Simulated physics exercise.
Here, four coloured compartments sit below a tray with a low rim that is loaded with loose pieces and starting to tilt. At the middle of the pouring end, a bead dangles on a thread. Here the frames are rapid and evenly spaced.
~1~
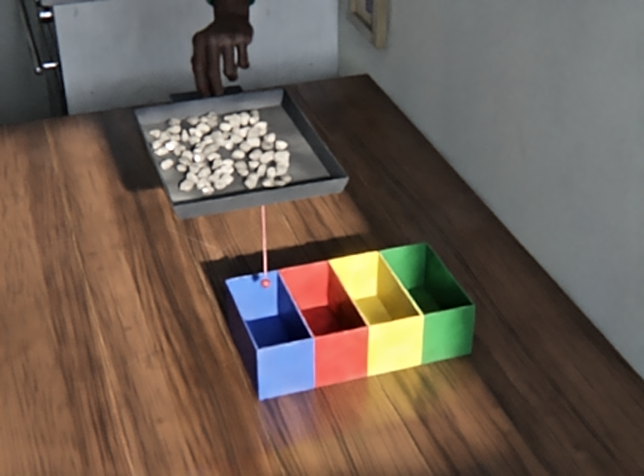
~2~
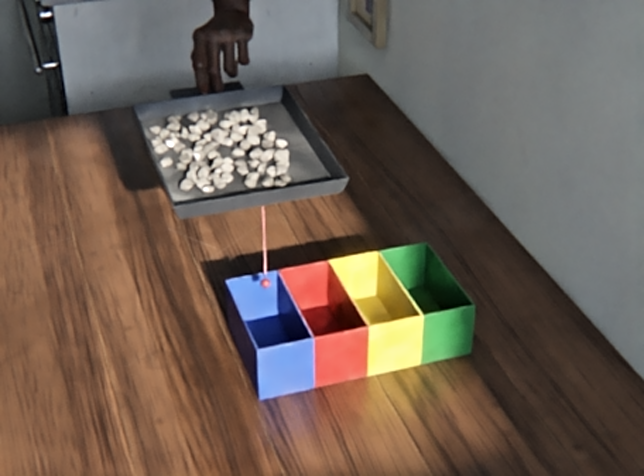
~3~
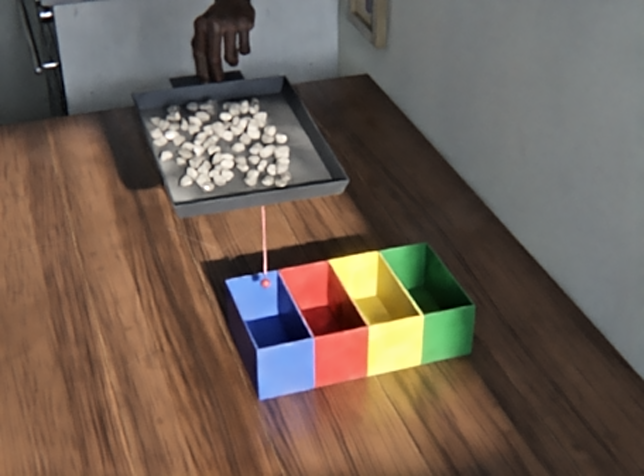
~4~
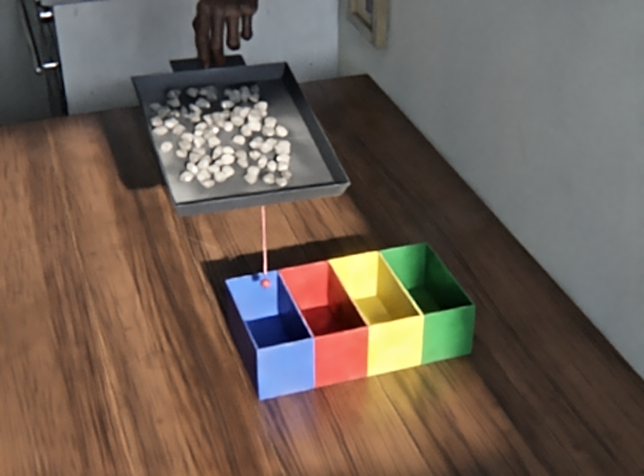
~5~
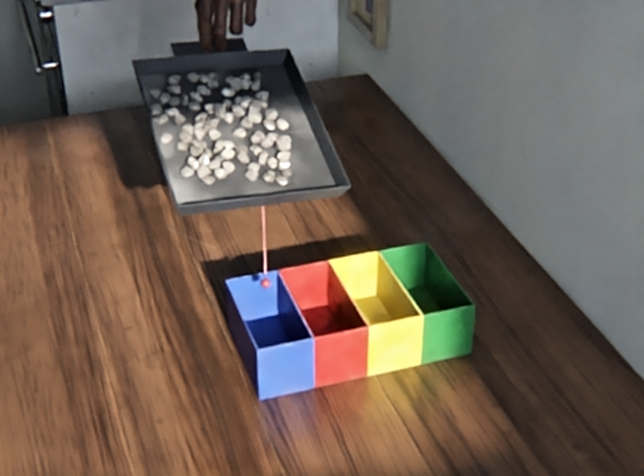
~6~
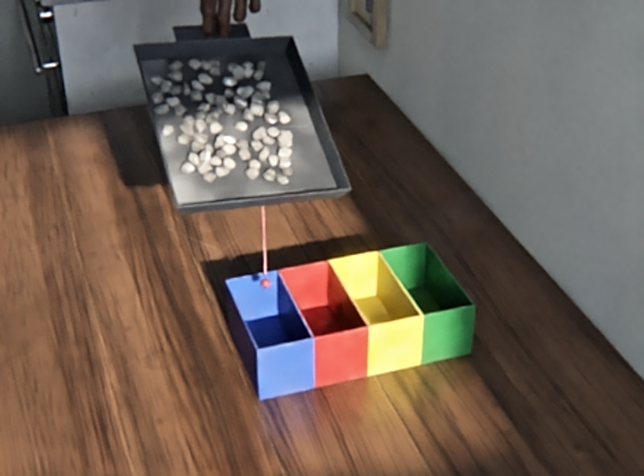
A hand at the far side of a dark tray of small pale stones gradually raised its back edge, tilting it toward the blue, red, yellow and green compartments while the stones stayed on it.
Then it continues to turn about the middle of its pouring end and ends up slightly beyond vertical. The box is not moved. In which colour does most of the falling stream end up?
Most of the stream ends up in the red cell.
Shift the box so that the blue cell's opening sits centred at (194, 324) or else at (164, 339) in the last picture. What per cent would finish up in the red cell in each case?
20% for the first placement, 10% for the second.
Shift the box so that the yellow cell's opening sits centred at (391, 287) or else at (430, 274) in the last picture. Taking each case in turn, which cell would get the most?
The answer is red for the first try and the blue cell for the second.
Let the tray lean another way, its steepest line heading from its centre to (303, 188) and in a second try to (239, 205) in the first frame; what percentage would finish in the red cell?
60 %, give or take, and then 0 %.
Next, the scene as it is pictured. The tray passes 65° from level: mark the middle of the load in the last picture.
Check around (284, 189) in the last picture.
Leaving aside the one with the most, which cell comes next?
Just behind the top cell comes the blue cell.
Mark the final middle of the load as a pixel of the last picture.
Close to (323, 355) in the last view.
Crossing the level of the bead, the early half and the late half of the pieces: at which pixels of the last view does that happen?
Near (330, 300) to start, and near (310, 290) afterwards.
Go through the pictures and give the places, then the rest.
In the first frame, corners of the pouring end at (178, 203) and (341, 176), level; middle of the load at (213, 148), bits of gravel; bead on its thread at (266, 283); blue cell at (286, 364); red cell at (341, 352); yellow cell at (395, 341); green cell at (448, 330).
In the second frame, corners of the pouring end at (179, 203) and (341, 176), level; middle of the load at (213, 145).
In the third frame, corners of the pouring end at (179, 202) and (342, 178), tipped barely, lowest at the right corner; middle of the load at (212, 139).
In the fourth frame, corners of the pouring end at (180, 202) and (343, 180), tipped a little, lowest at the right corner; middle of the load at (213, 129).
In the fifth frame, corners of the pouring end at (181, 202) and (343, 183), tipped clearly, lowest at the right corner; middle of the load at (213, 120).
In the sixth frame, corners of the pouring end at (182, 202) and (344, 185), tipped clearly, lowest at the right corner; middle of the load at (215, 112); blue cell at (286, 364); red cell at (341, 352); yellow cell at (395, 341); green cell at (448, 330).
Soon, tray tipped steeply; nearly all on the tray; a stray few falling or outside the box.
A while on, tray tipped past a quarter turn; about a third on the tray; about a quarter in the red cell; a small part in the blue cell; a small part in the yellow cell; about a quarter falling or outside the box.
Towards the end, tray tipped past a quarter turn; about half in the red cell; about a quarter in the blue cell; a small part in the yellow cell; a small part falling or outside the box.
Finally, tray tipped past a quarter turn; about half in the red cell; about a quarter in the blue cell; a small part in the yellow cell; none in the green cell; a small part outside the box.
